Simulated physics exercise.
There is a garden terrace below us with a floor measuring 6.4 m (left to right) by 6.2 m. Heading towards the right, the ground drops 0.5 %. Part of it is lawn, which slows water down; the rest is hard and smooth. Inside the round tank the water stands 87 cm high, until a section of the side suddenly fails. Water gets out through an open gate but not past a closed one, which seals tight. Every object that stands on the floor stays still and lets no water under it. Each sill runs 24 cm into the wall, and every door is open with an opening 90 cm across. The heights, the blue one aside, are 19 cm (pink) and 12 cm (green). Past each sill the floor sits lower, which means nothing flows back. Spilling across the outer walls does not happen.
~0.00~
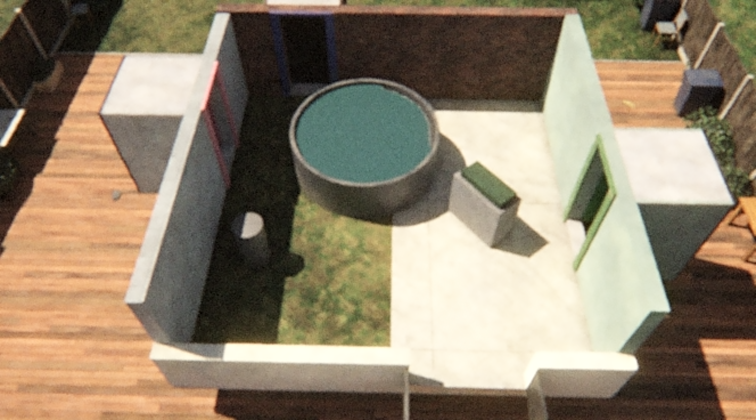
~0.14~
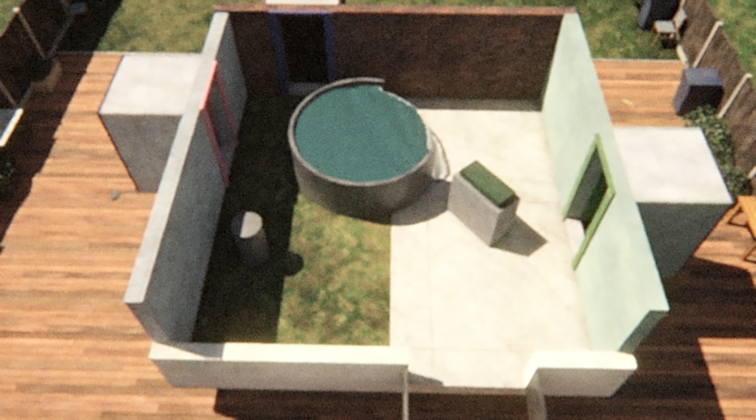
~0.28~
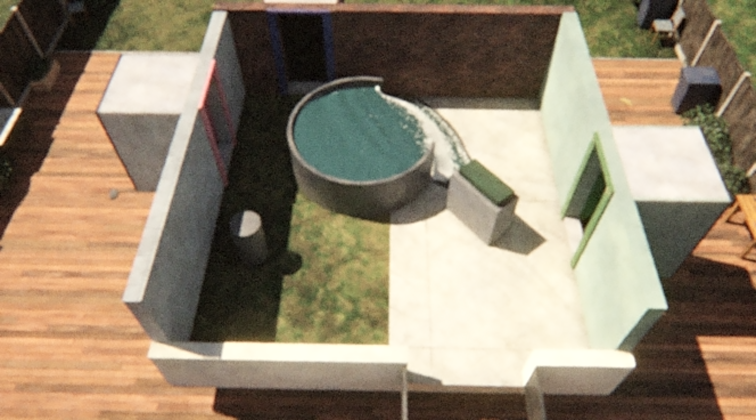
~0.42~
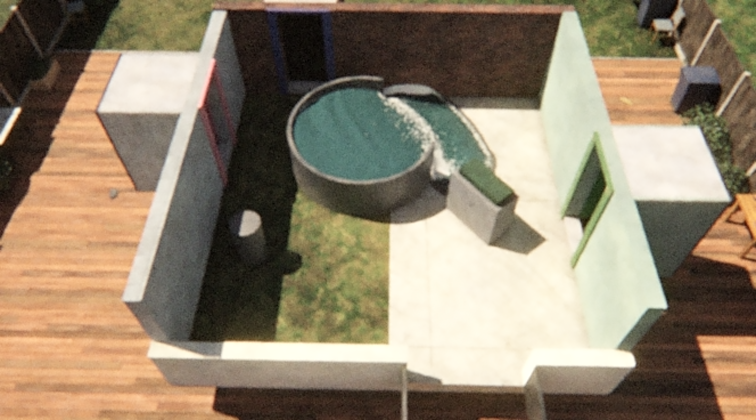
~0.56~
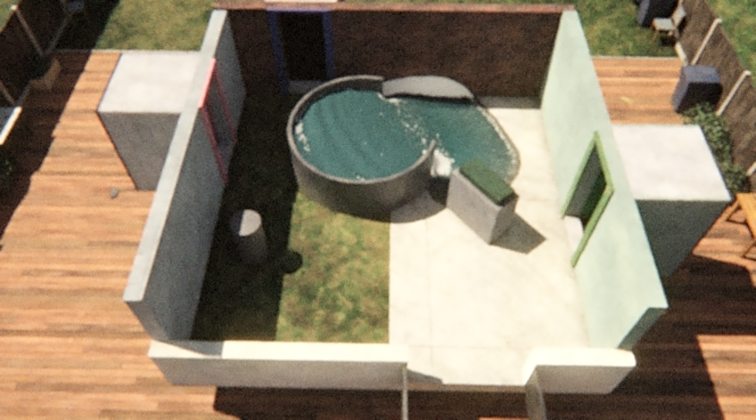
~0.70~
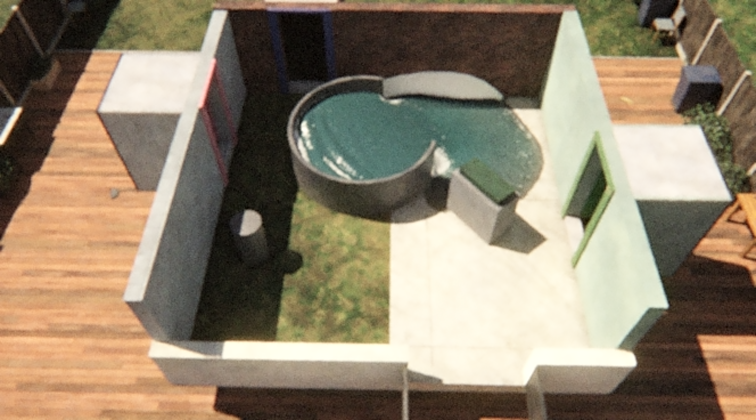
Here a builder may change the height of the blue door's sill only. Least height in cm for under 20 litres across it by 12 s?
Roughly 6.5 cm.
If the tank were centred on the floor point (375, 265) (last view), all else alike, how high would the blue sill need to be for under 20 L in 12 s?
That setup calls for roughly 10.0 cm.
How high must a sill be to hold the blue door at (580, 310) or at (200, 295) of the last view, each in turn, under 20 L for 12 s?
19 and 9.0 cm.
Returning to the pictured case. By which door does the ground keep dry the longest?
The answer is the pink one.
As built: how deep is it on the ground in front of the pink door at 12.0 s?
Depth: Near 11.0 cm.
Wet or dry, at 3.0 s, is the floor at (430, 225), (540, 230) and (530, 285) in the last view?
Point by point, the first is spared, the second awash and the third awash.
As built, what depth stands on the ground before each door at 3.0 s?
Depths, in cm - pink: 0, green: 18, blue: 8.
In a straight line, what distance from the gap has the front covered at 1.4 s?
Around 3.6 m out.
After 1.4 s water covers 30 % of the floor, deepest (86 cm) near (527, 99); 4 cm at the blue door, 0 litres in over its 16 cm sill.
After 3.0 s water covers 50 % of the floor, deepest (44 cm) near (539, 117); 8 cm at the blue door, 0 litres in over its 16 cm sill.
After 12.0 s water covers 100 % of the floor, deepest (14 cm) near (405, 356); 9 cm at the blue door, 0 litres in over its 16 cm sill.
At the blue door as built, the water arrived by 1.1 s and peaked near 10 cm at 4.4 s.
Run again over the same 12 s with other heights there, 41 litres in over 5 cm, 12 litres over 7 cm. The limit of 20 litres is kept from about 6.5 cm up.
